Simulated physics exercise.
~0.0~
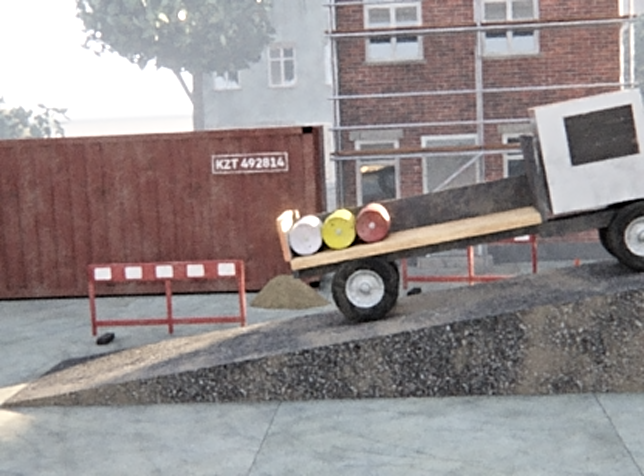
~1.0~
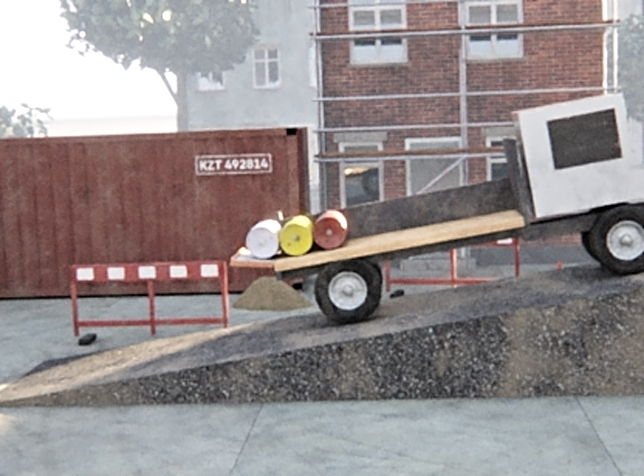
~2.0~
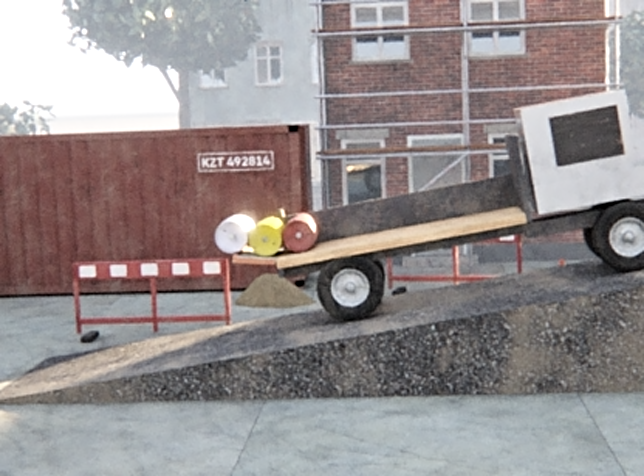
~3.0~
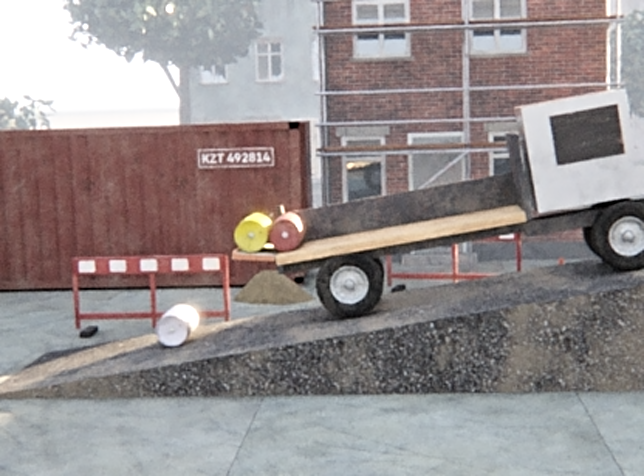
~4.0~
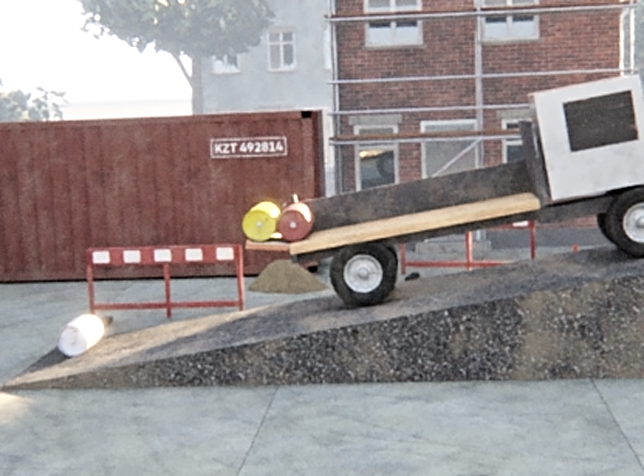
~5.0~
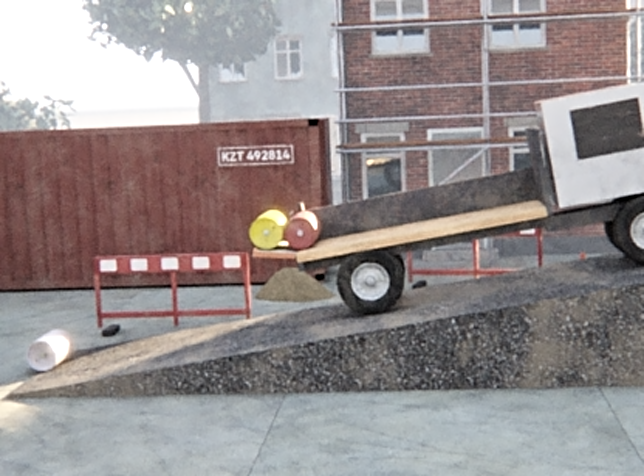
A small flatbed truck with a white cab stands on a gravelly ramp sloping down to the left, seen from the side by a slightly swaying camera, with a rusty red container, a barrier and a scaffolded brick building behind. White, yellow and red kegs sit side by side near the rear of its wooden bed. The tailgate drops open, and all three roll left toward its edge. The white one goes over, lands on the ramp and rolls down to the bottom left. The yellow keg stops on the lowered tailgate, with the red one resting against it on the bed.
